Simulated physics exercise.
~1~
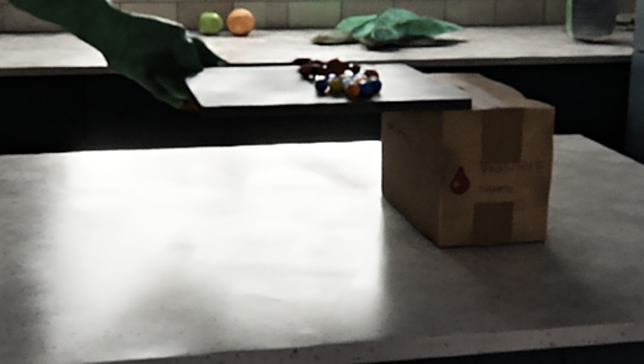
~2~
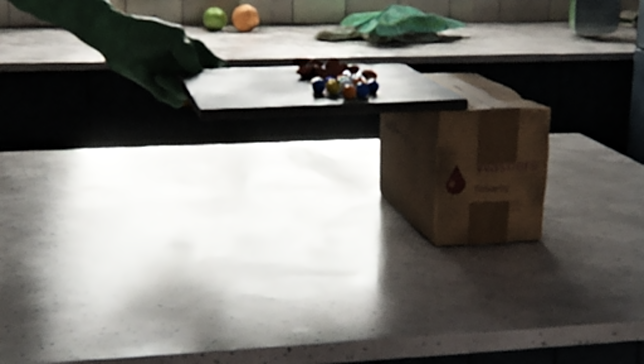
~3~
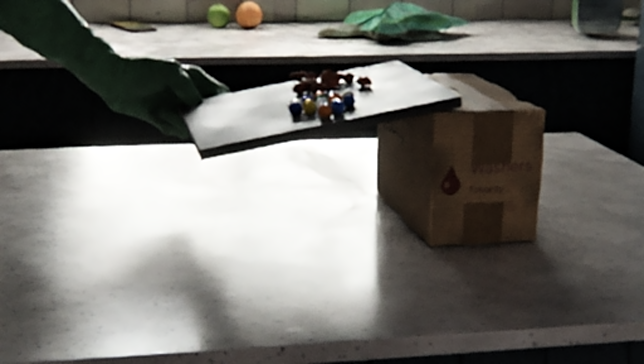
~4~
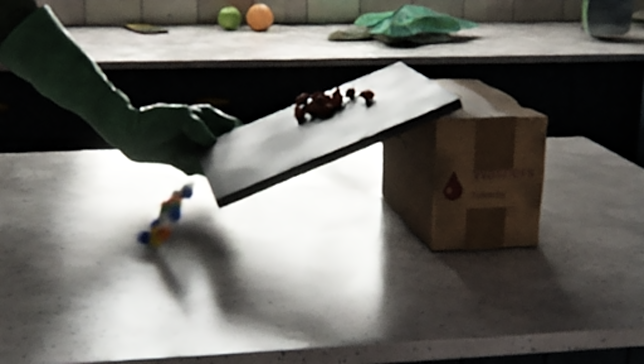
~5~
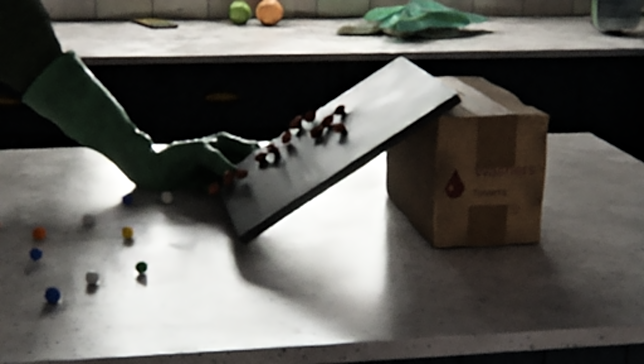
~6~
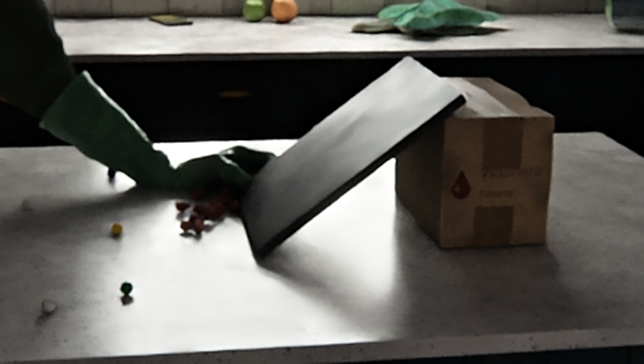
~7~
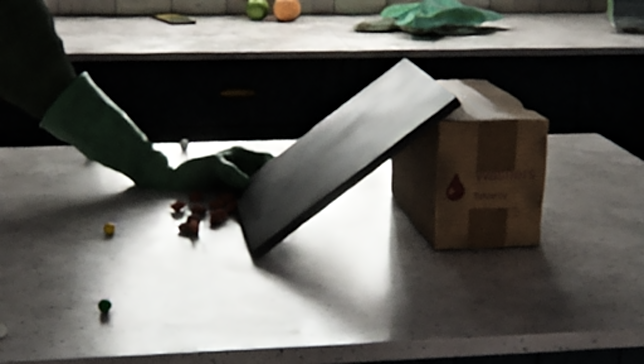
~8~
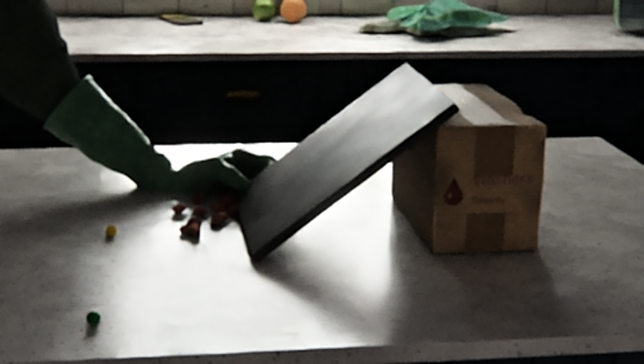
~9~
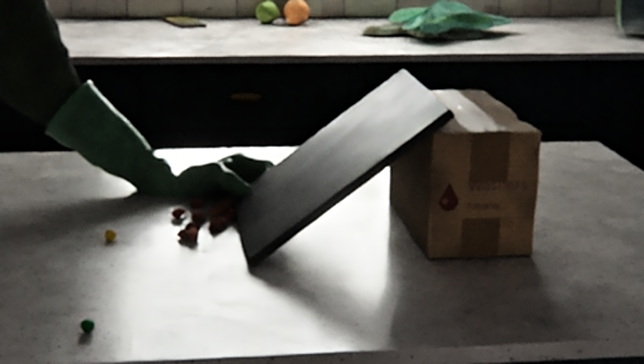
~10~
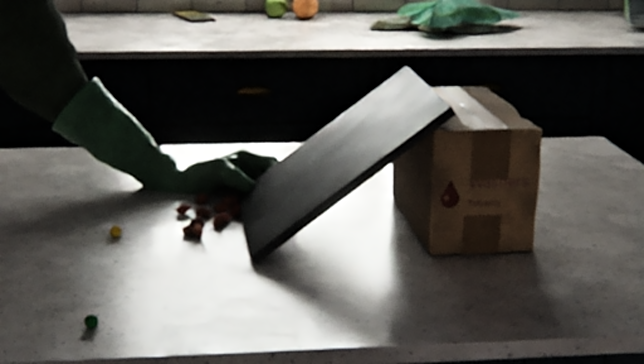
The clip shows a green-gloved hand lowering one end of a board propped on a cardboard box until it rests on the counter; colourful marbles roll off first and scatter, most leaving view, while dark reddish pieces slide down later and stay clustered near the board's foot.
